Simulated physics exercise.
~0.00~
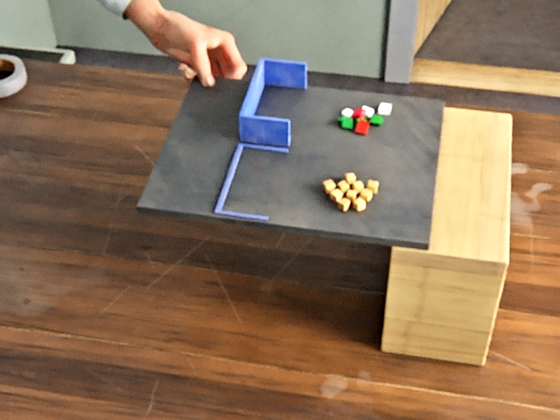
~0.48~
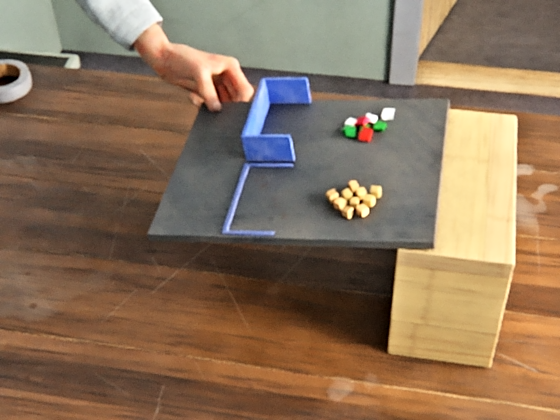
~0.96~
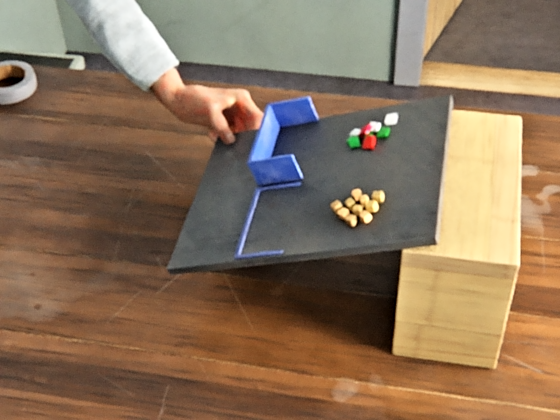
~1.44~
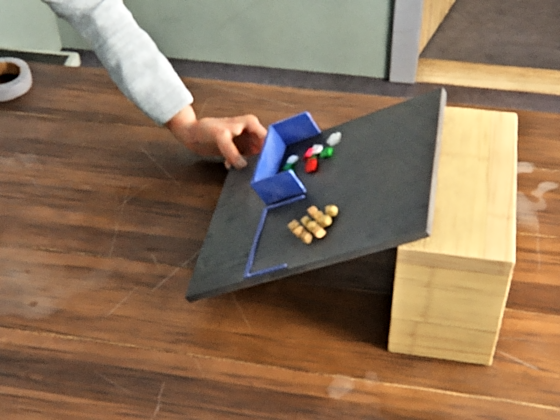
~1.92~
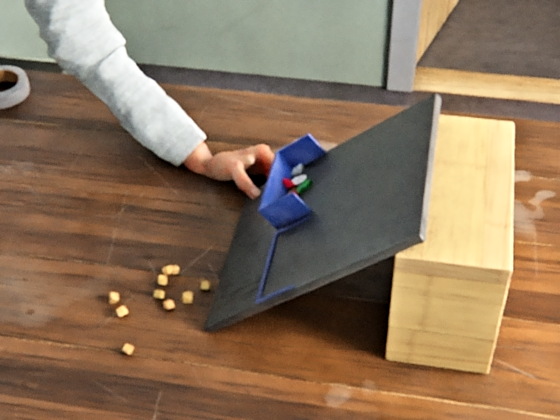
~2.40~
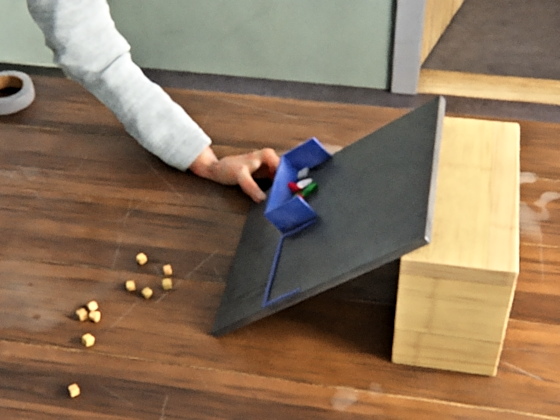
On a wooden table, a hand lowered the left end of a dark board propped on a block, tilting it until small tan cubes slid over a low blue strip and scattered across the table, while the colorful pieces ended gathered behind a taller blue barrier.
